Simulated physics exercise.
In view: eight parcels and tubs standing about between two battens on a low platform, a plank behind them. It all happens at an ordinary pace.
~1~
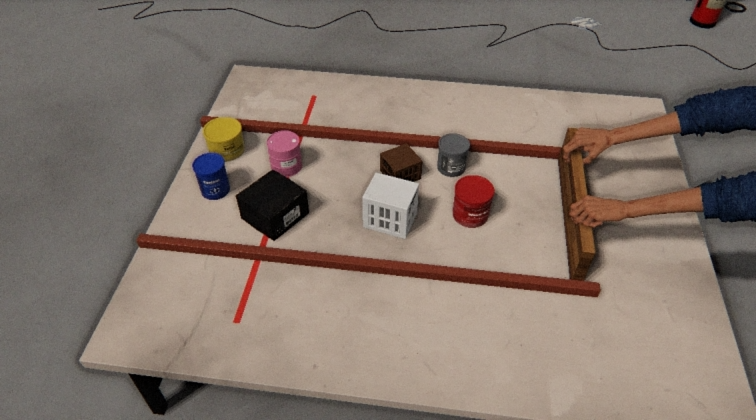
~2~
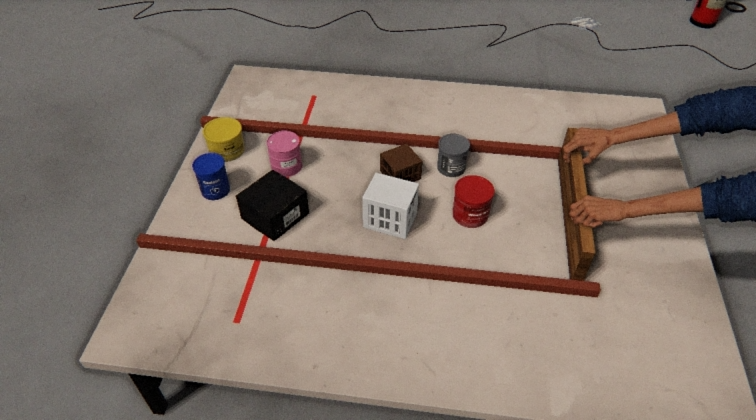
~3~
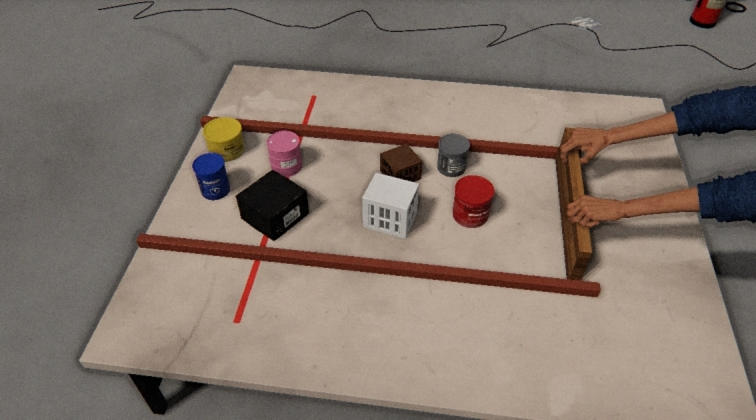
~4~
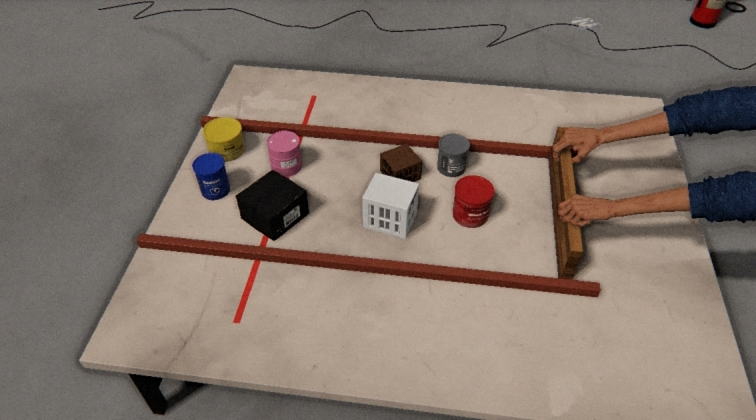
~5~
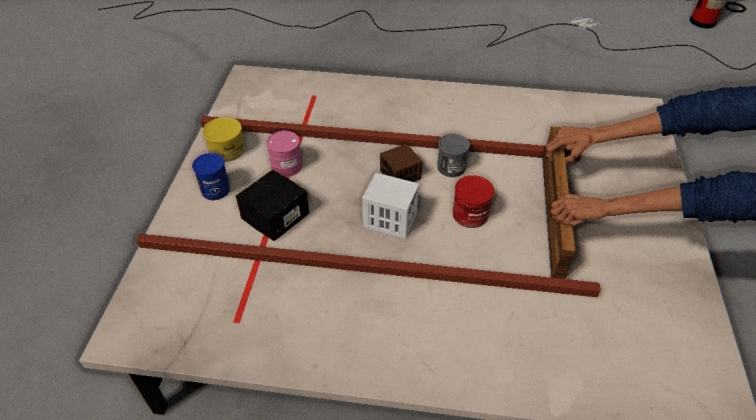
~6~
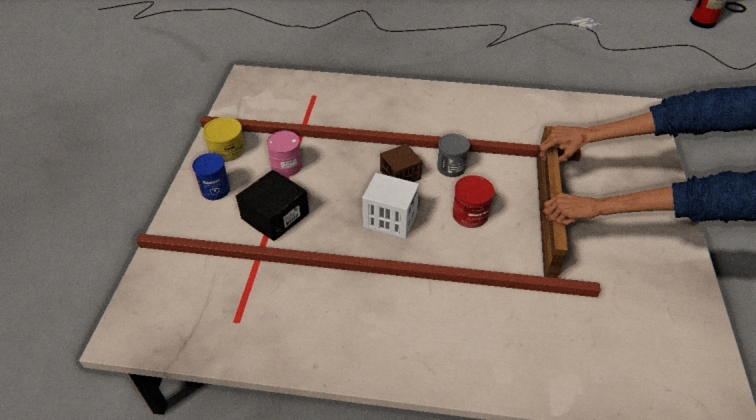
On a low platform in a grey-floored space, eight parcels and tubs stand scattered between two red battens, some near a red tape line. At first, two hands hold a wooden plank almost still at the right; then they slide it a short way left, while everything between the battens stays put.
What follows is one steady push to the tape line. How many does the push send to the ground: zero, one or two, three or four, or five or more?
In the end the number that fall off is zero.
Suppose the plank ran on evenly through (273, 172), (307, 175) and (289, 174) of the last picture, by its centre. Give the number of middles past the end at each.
Place by place, 0, 0 and 0.
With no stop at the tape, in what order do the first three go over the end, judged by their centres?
They are the blue pail, the yellow pail, the black parcel.
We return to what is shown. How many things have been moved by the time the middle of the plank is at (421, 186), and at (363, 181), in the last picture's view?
At the one place 4, at the other 4.
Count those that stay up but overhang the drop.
0 of them.
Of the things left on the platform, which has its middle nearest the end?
That is the blue pail.
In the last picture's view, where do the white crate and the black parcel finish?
First (247, 216), then (209, 200).
Soon after, none off yet; yellow pail at rest near (225, 140); blue pail at rest near (212, 177); pink canister at rest near (285, 154).
In the end, the number that fall off is zero.
